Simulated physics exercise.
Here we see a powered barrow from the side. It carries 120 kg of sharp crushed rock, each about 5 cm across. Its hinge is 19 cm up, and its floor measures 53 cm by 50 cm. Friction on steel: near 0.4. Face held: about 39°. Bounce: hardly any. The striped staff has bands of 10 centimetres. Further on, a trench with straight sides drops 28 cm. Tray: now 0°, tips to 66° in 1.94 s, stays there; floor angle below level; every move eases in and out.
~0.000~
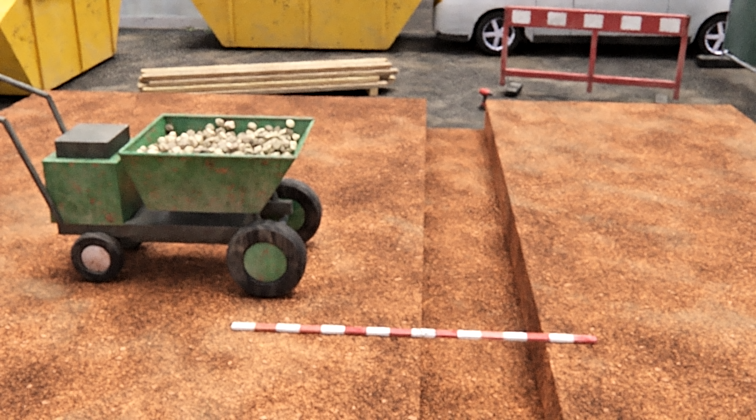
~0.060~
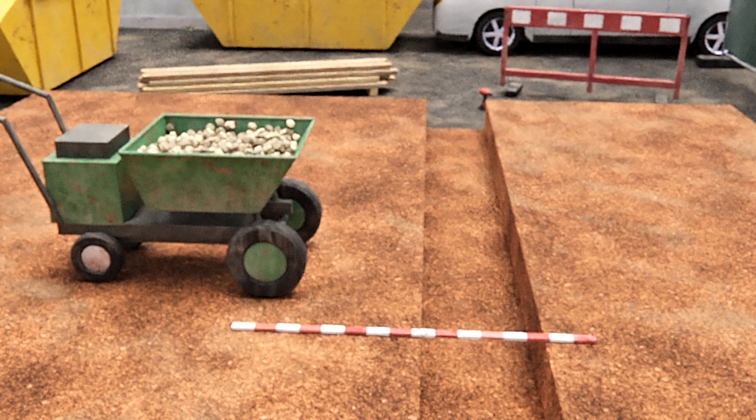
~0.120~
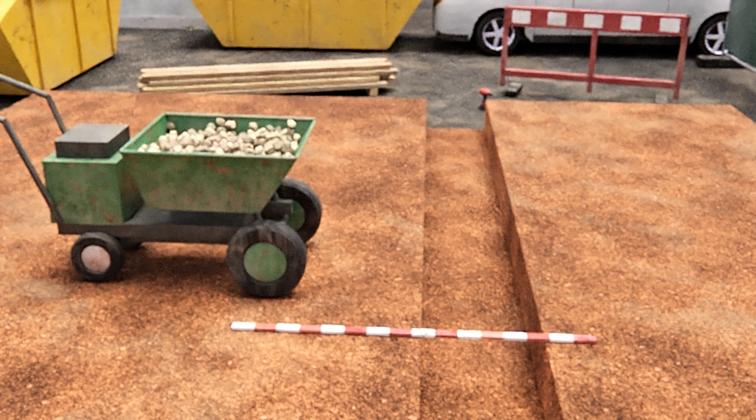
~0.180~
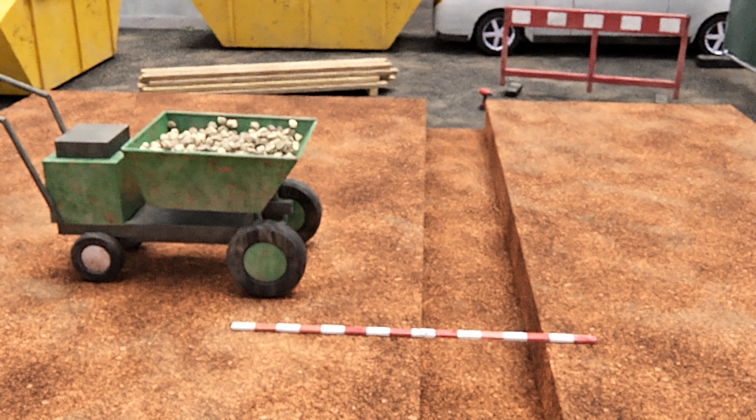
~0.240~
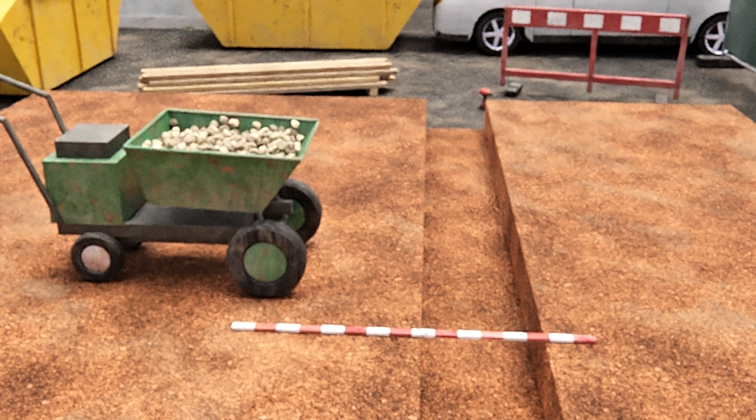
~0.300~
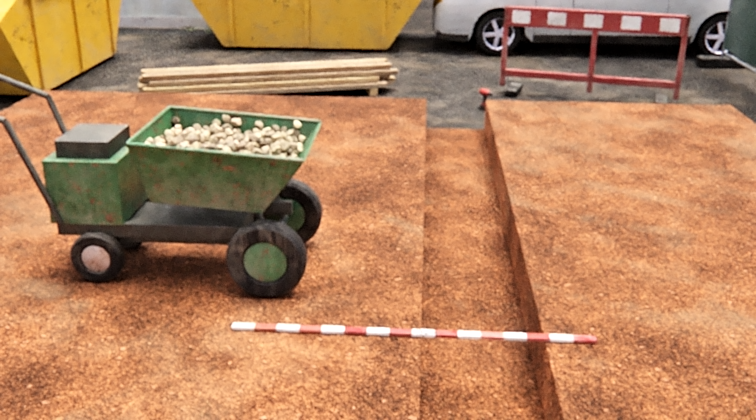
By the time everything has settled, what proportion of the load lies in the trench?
About 22 percent of the load.
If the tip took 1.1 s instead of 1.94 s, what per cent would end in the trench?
With that timing, about 30 per cent.
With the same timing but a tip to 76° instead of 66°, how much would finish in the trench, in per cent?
Close to 45 per cent then.
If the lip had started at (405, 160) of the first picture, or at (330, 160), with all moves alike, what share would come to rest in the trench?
From the first spot near 40, from the second near 50 per cent.
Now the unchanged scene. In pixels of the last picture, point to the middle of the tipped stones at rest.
At about pixel (417, 272) in the last view.
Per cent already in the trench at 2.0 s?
Around 0 per cent of it, at that instant.
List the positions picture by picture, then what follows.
The first picture shows lip at (295, 158), floor tilted 0°, highest stones at (246, 134).
The second picture shows lip at (295, 158), floor tilted 0°, highest stones at (246, 133); the stones move at 0.0 m/s on average.
In the third picture, the tray is at 1°, its lip at (296, 159); the top of the load is at (238, 132); the stones move at 0.1 m/s on average.
The fourth picture shows lip at (298, 159), floor tilted 2°, highest stones at (239, 131); the stones move at 0.1 m/s on average.
In the fifth picture, the tray is at 3°, its lip at (300, 160); the top of the load is at (241, 130); the stones move at 0.2 m/s on average.
The sixth picture shows lip at (303, 161), floor tilted 4°, highest stones at (203, 128); the stones move at 0.2 m/s on average.
After 1.5 s the floor is at 56°; 100 % in the tray; the foremost stones are at (369, 210).
After 2.0 s the floor is at 66°; 89 % in the tray, 9 % short of the trench, 2 % in the trench; the foremost stones are at (457, 325).
After 2.4 s the floor is at 66°; 74 % in the tray, 15 % short of the trench, 11 % in the trench; the foremost stones are at (496, 324).
After 4.3 s the floor is at 66°; 55 % in the tray, 23 % short of the trench, 22 % in the trench; the foremost stones are at (519, 318).
